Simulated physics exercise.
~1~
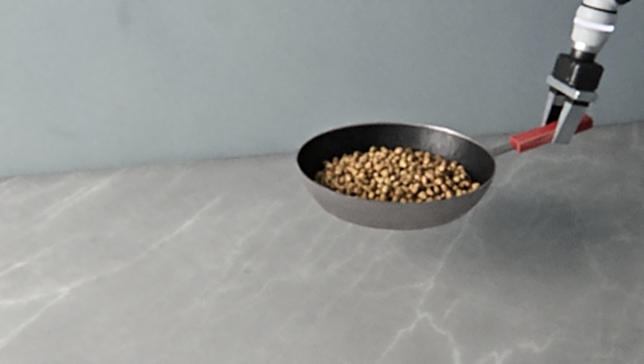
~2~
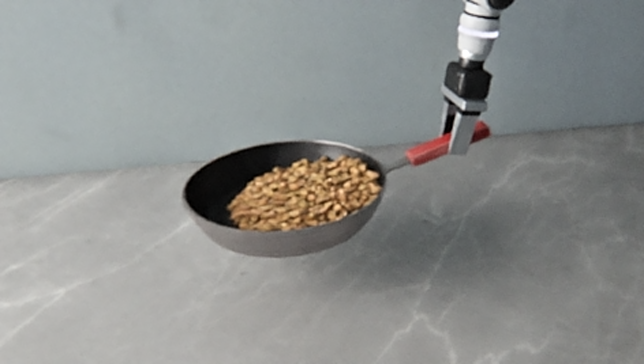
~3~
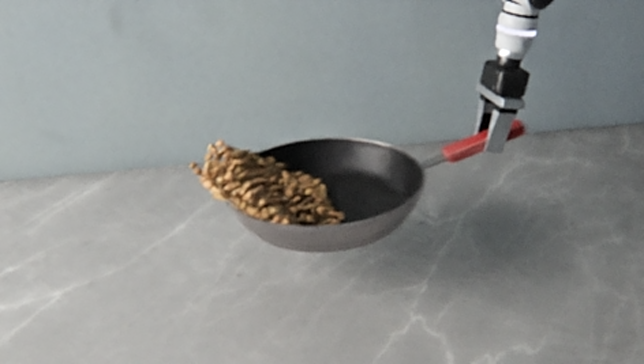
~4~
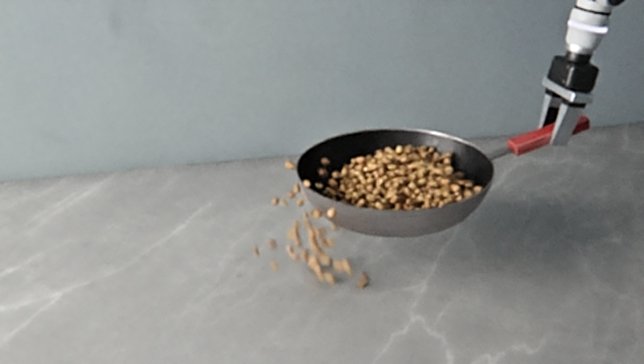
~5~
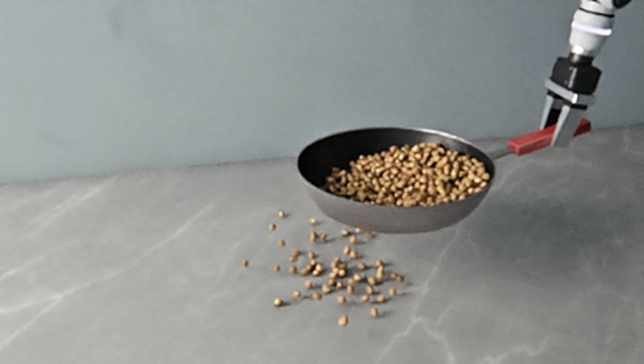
A robot arm jerks a pan of beans left and back, spilling some over the rim.
